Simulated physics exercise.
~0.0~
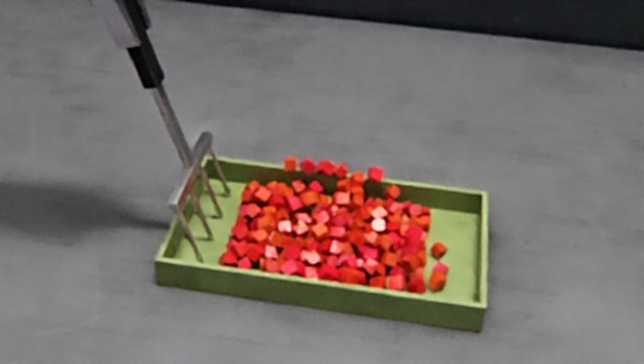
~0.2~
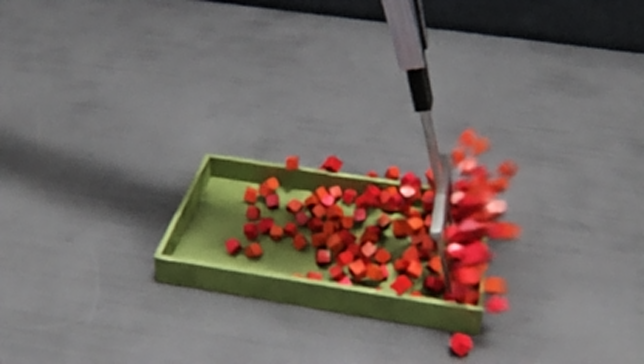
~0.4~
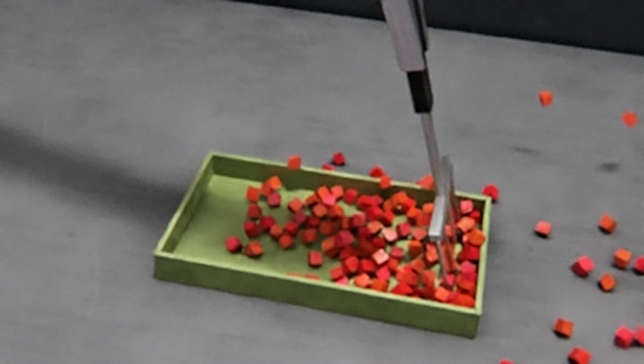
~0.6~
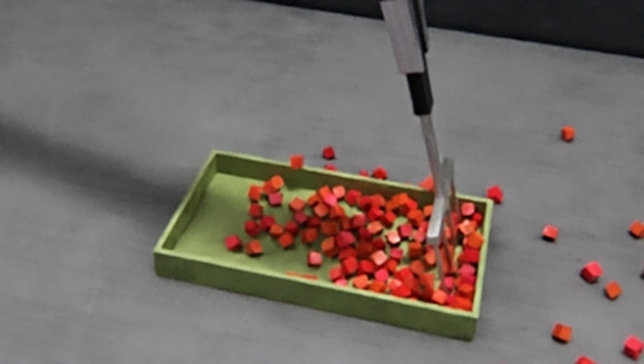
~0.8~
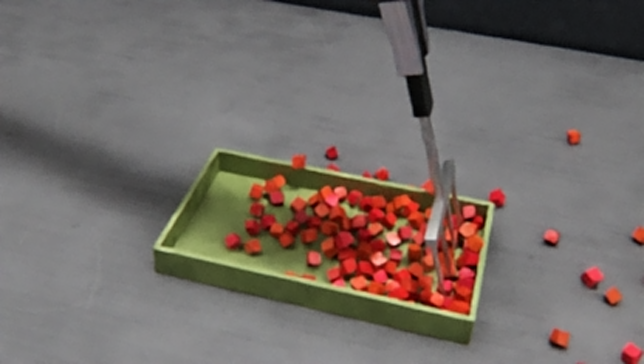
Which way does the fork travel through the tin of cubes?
The fork moves to the right, going from the left end of the tin towards its right end.
On a grey table top, a robot-held fork swept right through a green tin of small red and orange cubes, flinging many over the far end, then stopped near that end with the rest heaped around it and others scattered outside.
